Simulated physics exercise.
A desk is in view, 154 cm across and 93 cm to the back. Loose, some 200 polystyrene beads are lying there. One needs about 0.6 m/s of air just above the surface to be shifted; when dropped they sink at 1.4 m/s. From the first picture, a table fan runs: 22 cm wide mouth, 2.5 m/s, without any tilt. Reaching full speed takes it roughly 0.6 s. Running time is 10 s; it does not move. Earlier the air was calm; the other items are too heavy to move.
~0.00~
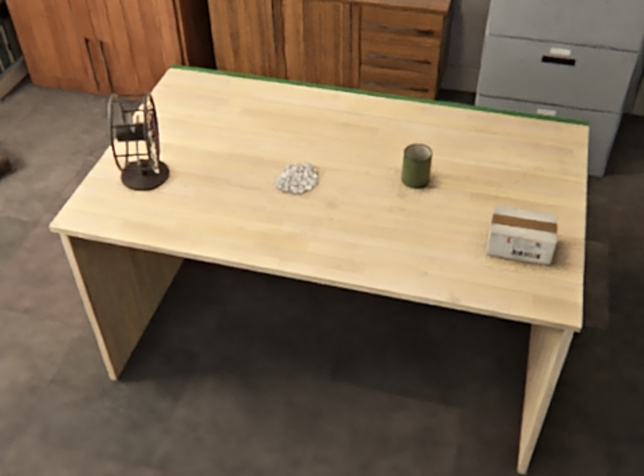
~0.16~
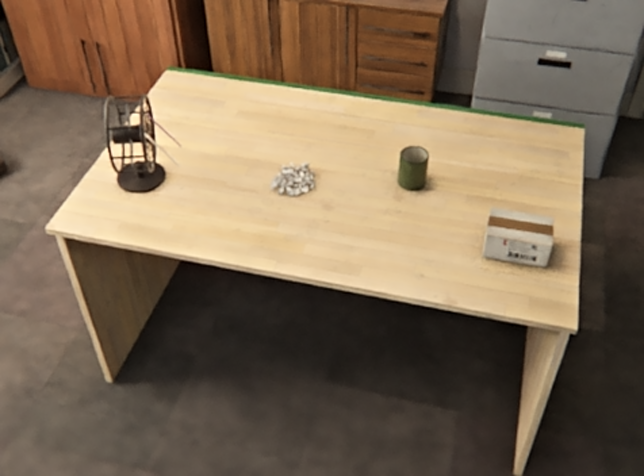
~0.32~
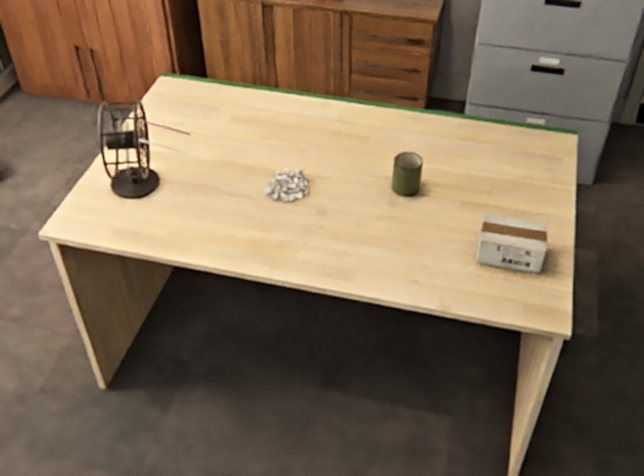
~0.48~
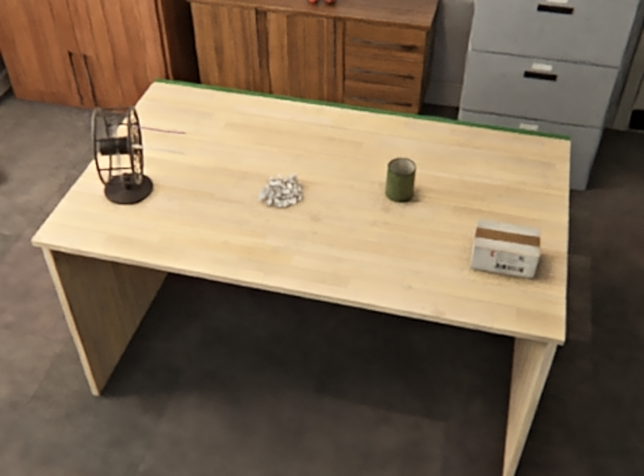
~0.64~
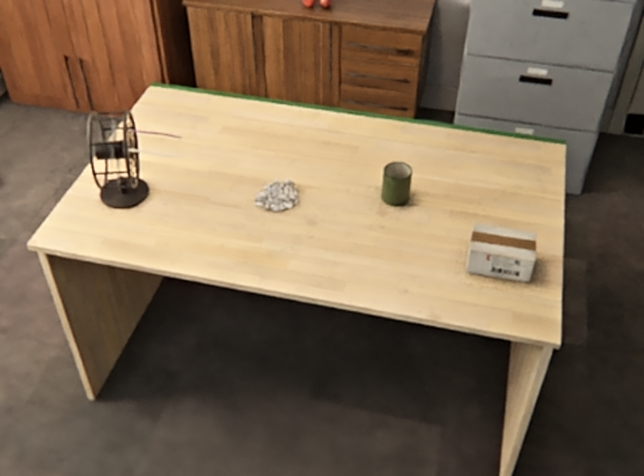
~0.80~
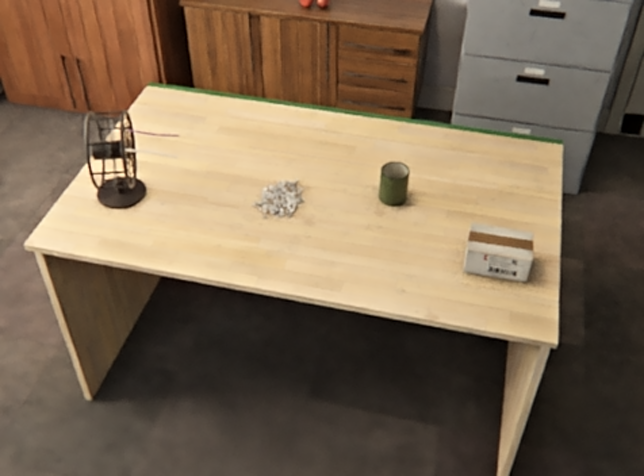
On a pale wooden desk, a dark table fan ran at the left while a small pile of whitish beads, a green mug and a box sat still, until many beads shifted slightly, spreading rightward.
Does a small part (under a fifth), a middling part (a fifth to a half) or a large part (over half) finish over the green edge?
A small part.
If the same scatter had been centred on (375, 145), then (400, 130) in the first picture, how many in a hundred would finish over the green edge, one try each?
90 %, 100 %.
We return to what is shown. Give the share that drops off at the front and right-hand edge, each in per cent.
About 1 per cent at the front edge and 30 per cent at the right-hand edge.
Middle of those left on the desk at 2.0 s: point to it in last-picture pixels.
Look about (428, 271) in the last picture.
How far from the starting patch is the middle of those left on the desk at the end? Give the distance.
The middle ends up about 55 cm from the start.
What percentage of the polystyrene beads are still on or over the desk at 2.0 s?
Estimated share: Close to 90 percent.
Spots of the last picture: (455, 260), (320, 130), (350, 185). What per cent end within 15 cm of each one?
Taking the spots one by one, around 15 %, 0 % and 0 %.
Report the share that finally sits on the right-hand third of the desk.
About 40 percent.
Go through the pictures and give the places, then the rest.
In the first frame, the middle of the polystyrene beads is near (298, 179), none has stirred yet and the mouth of the table fan is at (135, 132).
In the second frame, the middle of the polystyrene beads is near (294, 182), none has stirred yet and the green edge is centred on (366, 94).
In the third frame, the middle of the polystyrene beads is near (288, 188), none has stirred yet, the top of a mug is at (408, 160) and the top of a box is at (514, 232).
In the fourth frame, the middle of the polystyrene beads is near (282, 193) and none has stirred yet.
In the fifth frame, the middle of the polystyrene beads is near (278, 197) and none has stirred yet.
In the sixth frame, the middle of the polystyrene beads is near (282, 198), the farthest in sight from the table fan is at (304, 188) and about 55 % have left their places.
After 2.0 s the count stands so, 4 % are over the green edge; the middle of those still in play is near (428, 271).
After 3.2 s the count stands so, 5 % are over the green edge; the middle of those still in play is near (419, 275).
After 5.5 s the count stands so, 5 % are over the green edge; the middle of those still in play is near (419, 275).
After 10.0 s, at the end, 5 % are over the green edge; the middle of those still in play is near (419, 275).
